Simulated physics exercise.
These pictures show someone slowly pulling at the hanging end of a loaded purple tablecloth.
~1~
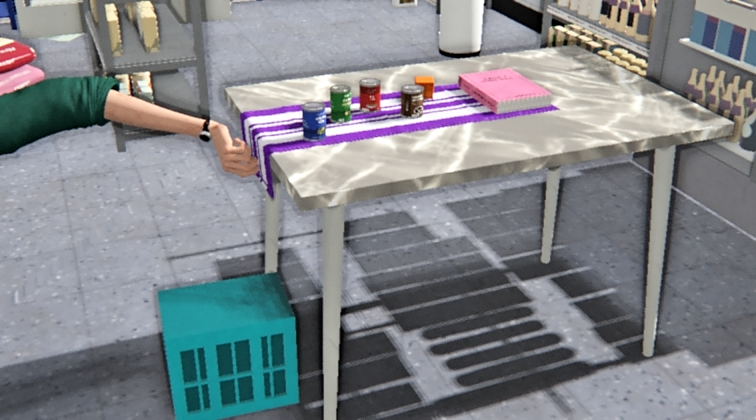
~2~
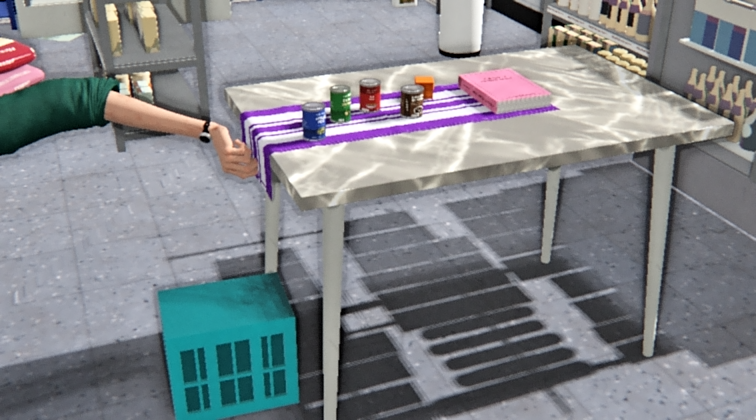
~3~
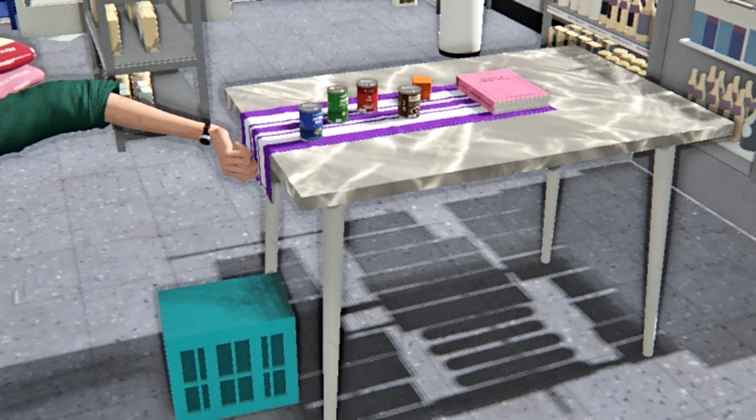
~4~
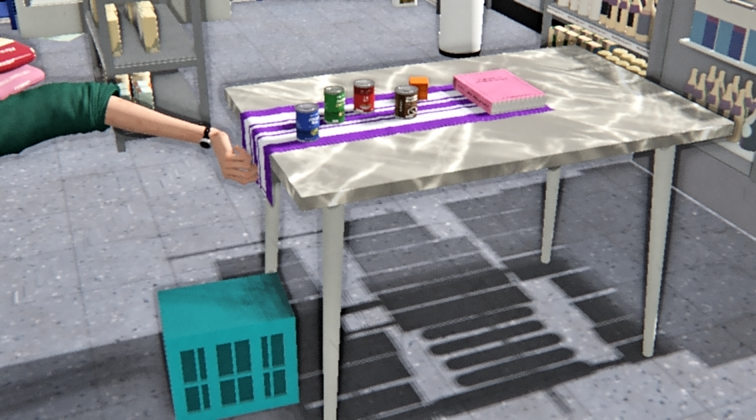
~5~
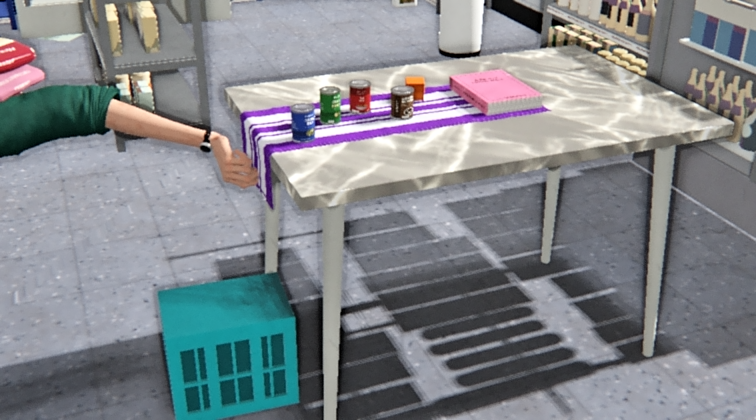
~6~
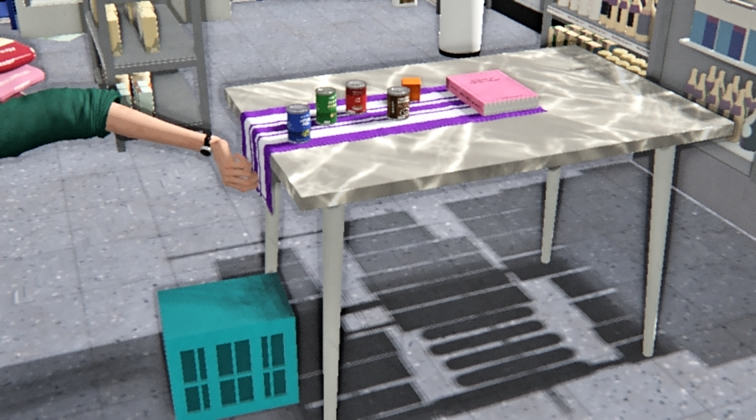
At first, a hand grips the hanging end of a purple and white striped cloth on a table, with four cans, an orange cube and a pink book resting on it. The hand then draws the cloth slowly downward, and the items slide slightly left together, all still upright above the teal crate.
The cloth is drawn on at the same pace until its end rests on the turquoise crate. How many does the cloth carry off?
The count of fallen things is three.
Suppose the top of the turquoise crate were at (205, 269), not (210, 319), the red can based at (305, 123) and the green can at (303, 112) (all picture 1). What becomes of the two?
The red can comes down, the green can falls.
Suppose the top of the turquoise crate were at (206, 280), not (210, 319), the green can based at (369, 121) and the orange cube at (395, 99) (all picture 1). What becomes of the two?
The green can does not fall, the orange cube holds on.
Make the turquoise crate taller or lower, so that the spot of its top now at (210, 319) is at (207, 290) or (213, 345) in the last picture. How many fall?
In that case 2 and 4.
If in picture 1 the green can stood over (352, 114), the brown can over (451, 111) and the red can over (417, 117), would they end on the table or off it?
The green can is carried off; the brown can holds on; the red can does not fall.
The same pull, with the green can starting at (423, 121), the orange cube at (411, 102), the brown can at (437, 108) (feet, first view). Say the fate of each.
The green can keeps its place on top; the orange cube does not fall; the brown can keeps its place on top.
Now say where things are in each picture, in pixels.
The first picture shows hem (273, 200); blue can (314, 106); green can (340, 88); red can (370, 81); brown can (412, 88); orange cube (424, 79); top of the crate (210, 319).
The second picture shows hem (272, 200); blue can (313, 106).
The third picture shows hem (272, 203); green can (337, 88).
The fourth picture shows hem (272, 206); red can (364, 82); top of the crate (210, 319).
The fifth picture shows hem (274, 210); brown can (402, 89).
The sixth picture shows hem (273, 214); blue can (298, 108); green can (325, 90); red can (356, 83); brown can (398, 90); orange cube (411, 81).
Soon after, hem near (259, 242); blue can gone.
Then, hem near (260, 276); blue can and green can gone.
At rest, hem on the crate; blue can, green can and red can gone. It carries off three.
